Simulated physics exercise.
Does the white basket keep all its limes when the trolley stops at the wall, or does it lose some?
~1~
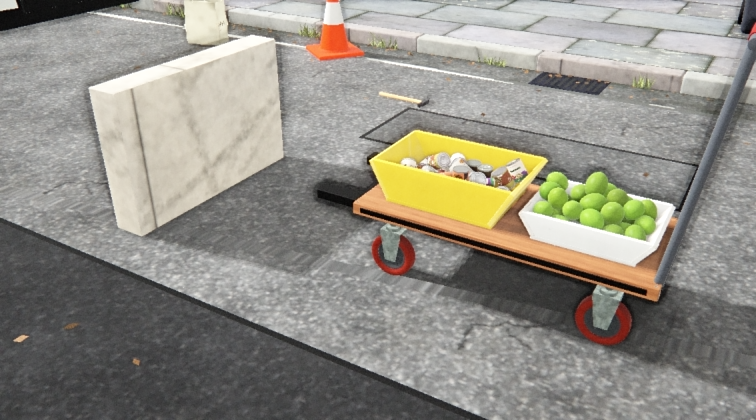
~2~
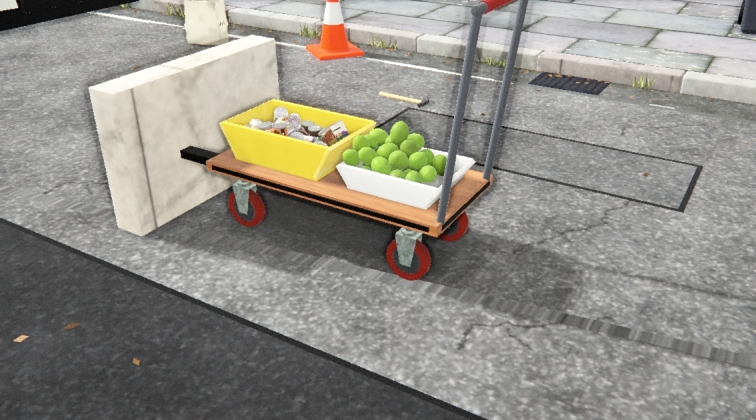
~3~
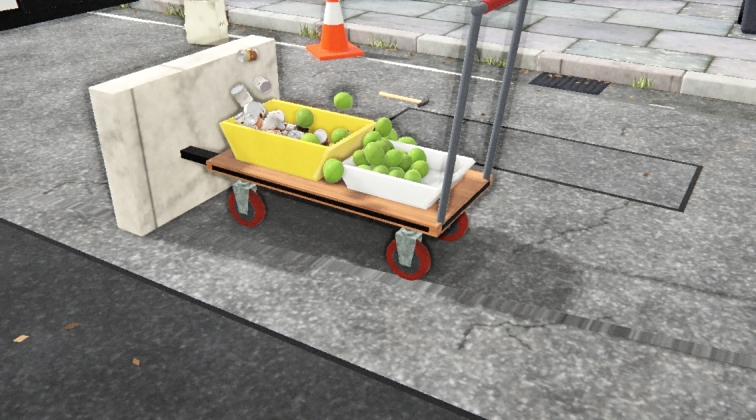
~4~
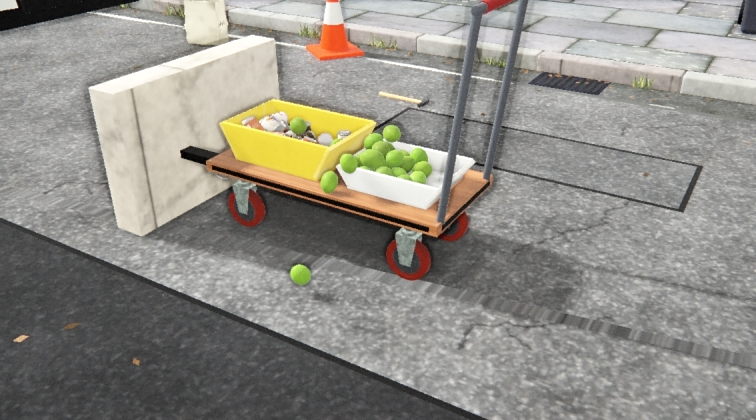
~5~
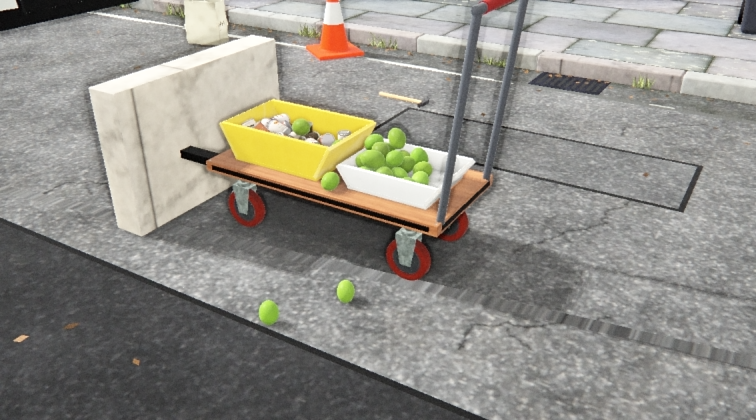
It loses some. Limes spill out of the white basket, with one resting in the yellow basket, one on the deck and two on the road at the end.
